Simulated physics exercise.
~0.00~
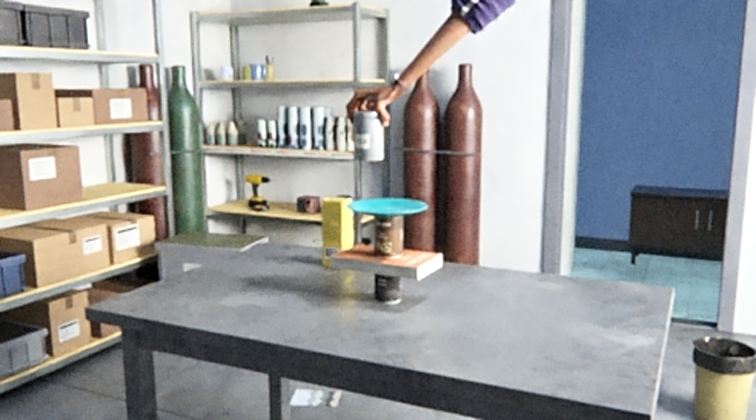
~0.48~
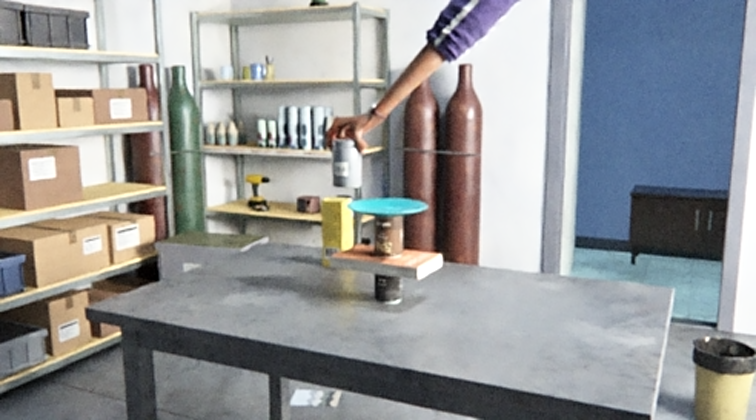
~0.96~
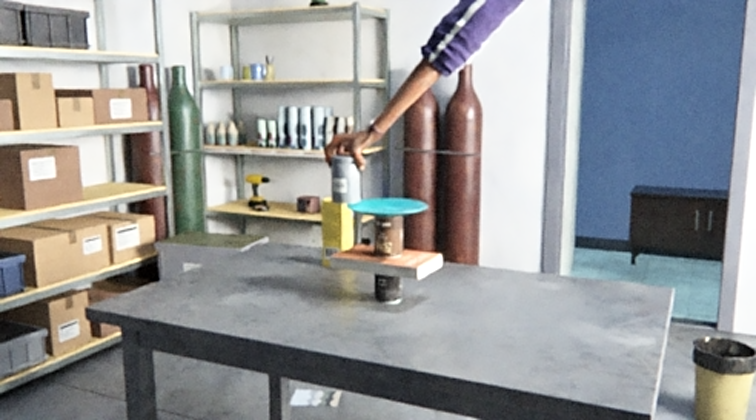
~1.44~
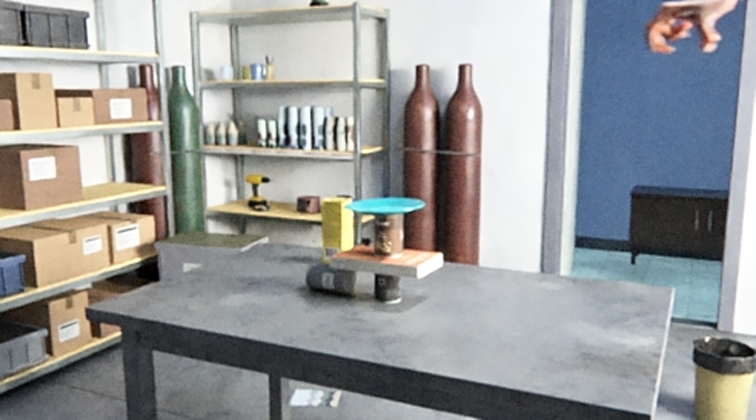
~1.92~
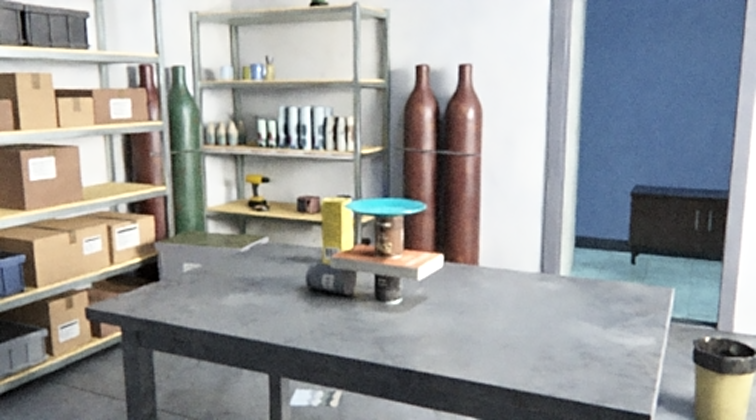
A grey jar ended up lying on its side on the table after a hand lowered it to the left of a turquoise plate, beside a yellow carton, and let go, while the plate, brown tin, orange book and black tin stayed stacked.
